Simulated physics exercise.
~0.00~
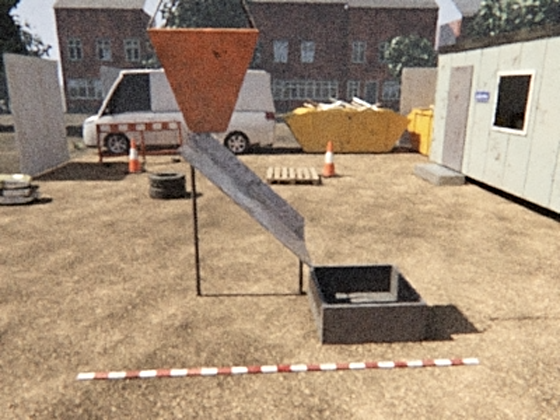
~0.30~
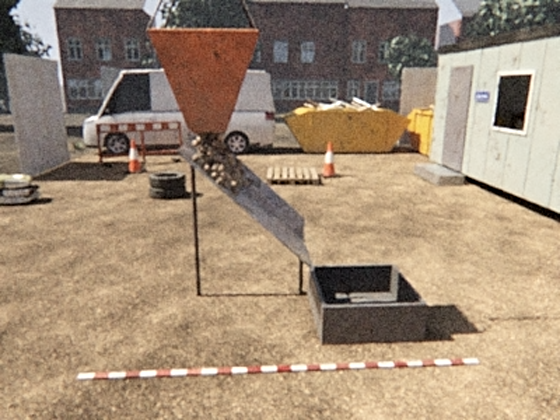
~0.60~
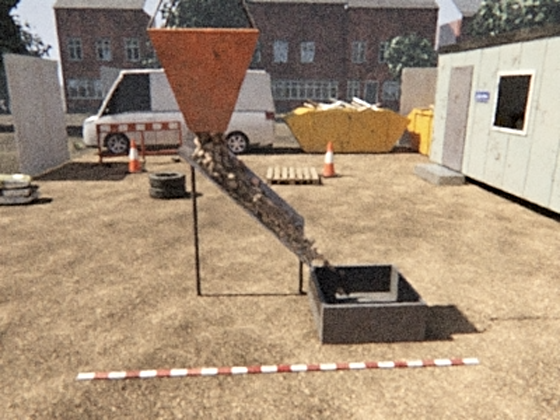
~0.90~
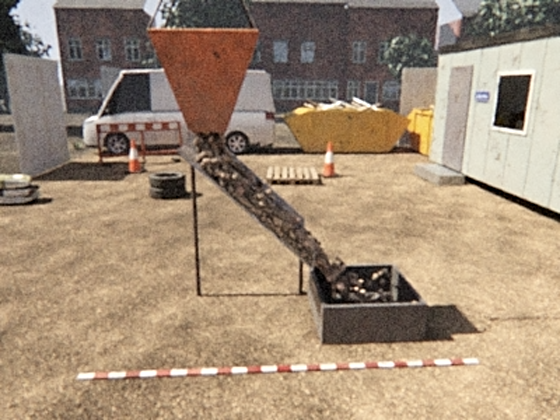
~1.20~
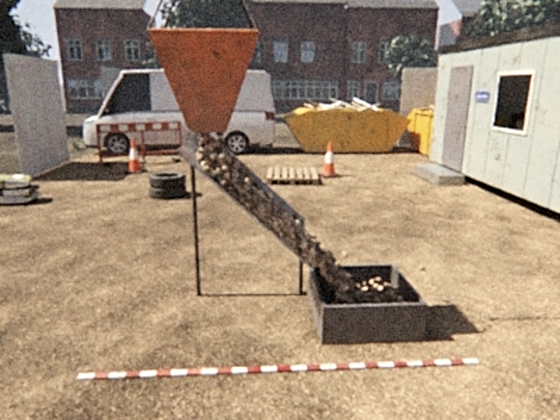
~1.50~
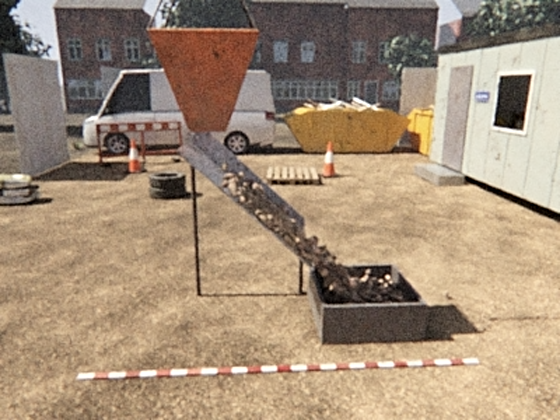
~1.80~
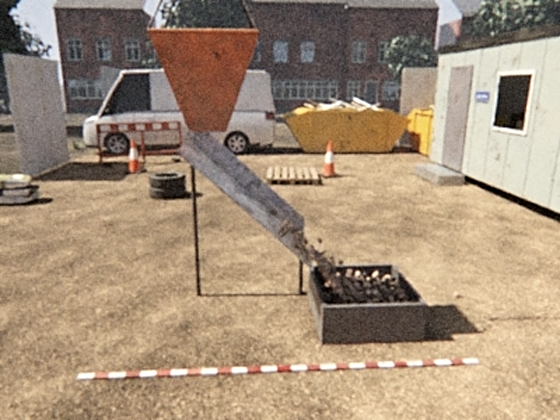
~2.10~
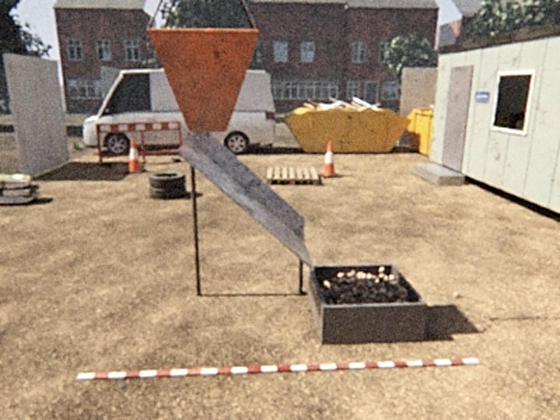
River cobbles, brown and pale, wait out of sight inside an orange hopper hanging over a bare dirt yard, seen from the front at a slight height. Below it a grey steel chute on thin legs slopes down to the right into a dark open bin, with a red-and-white striped staff on the ground in front. Behind stand a white van, traffic cones, a yellow skip, a pale cabin and brick buildings. The stones pour from the hopper's bottom, slide down the chute and spill into the bin. The hopper empties, the chute clears, and the whole load lies still in the bin.
